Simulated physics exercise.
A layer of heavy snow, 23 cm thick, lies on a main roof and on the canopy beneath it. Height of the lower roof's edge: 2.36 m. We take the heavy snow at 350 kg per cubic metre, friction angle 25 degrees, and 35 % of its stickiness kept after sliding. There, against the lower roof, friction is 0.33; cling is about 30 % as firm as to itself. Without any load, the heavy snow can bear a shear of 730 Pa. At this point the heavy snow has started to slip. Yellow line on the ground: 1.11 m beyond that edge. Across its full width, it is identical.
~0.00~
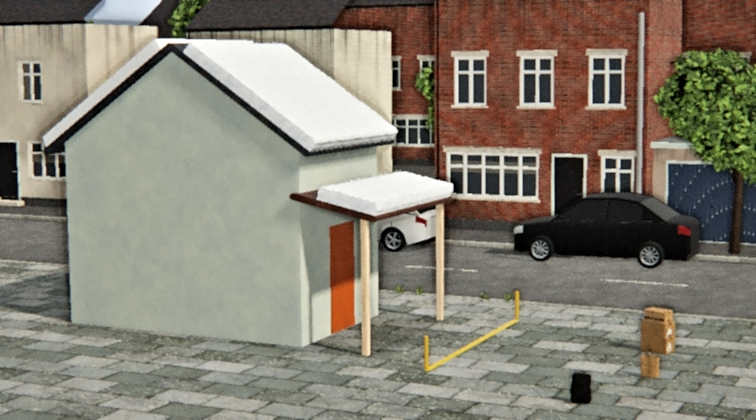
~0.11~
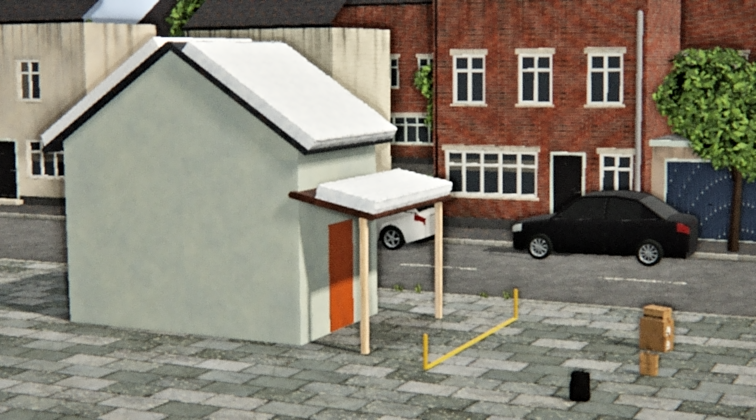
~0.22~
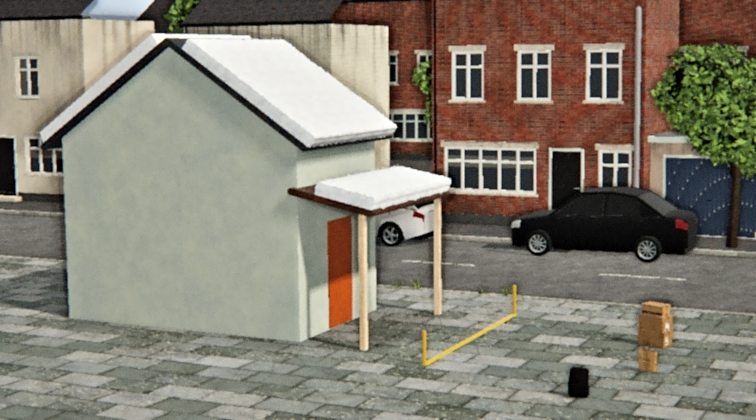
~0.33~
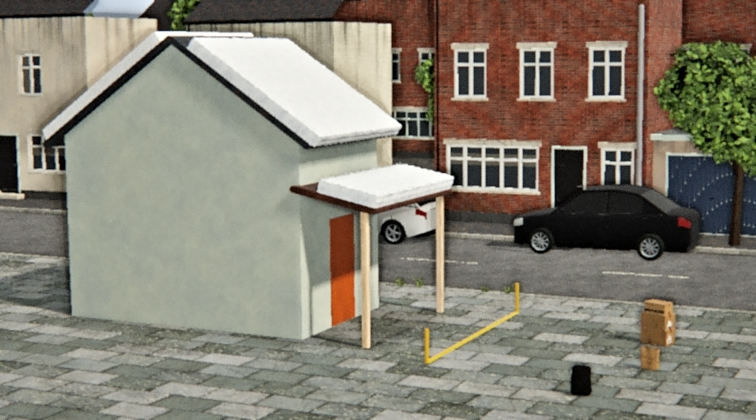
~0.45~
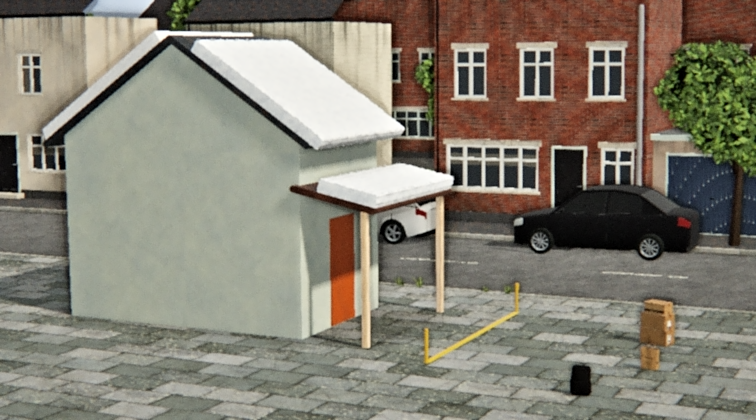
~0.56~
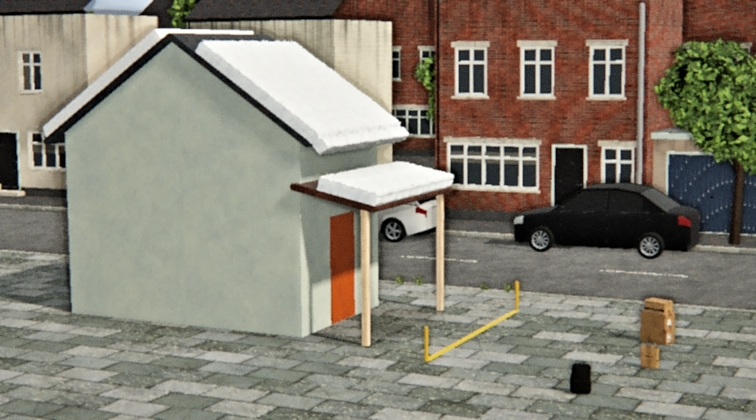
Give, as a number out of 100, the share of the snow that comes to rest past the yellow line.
37 out of 100.
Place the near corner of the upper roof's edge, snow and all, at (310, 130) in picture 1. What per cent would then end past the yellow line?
55 per cent or so.
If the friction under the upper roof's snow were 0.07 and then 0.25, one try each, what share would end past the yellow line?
Try 1: 65 %; try 2: 50 %.
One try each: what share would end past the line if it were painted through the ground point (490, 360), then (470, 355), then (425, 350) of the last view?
Respectively 10, 20 and 45 percent would end past it.
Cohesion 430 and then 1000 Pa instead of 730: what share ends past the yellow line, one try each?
Respectively 55 % and 18 %.
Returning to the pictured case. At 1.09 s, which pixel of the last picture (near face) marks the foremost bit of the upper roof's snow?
Close to pixel (352, 182).
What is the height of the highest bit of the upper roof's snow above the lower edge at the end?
Looks like around 0.5 m above that edge.
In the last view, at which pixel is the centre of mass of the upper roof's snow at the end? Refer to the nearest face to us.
About (427, 299).
By 1.09 s, none is below the lower edge and 0 % is past the line.
By 1.73 s, none is below the lower edge and 0 % is past the line.
By 2.36 s, 47 % is below the lower edge and 19 % is past the line.
By 3.00 s, 66 % is below the lower edge and 37 % is past the line.
By 4.00 s, at the end, 67 % is below the lower edge and 37 % is past the line.
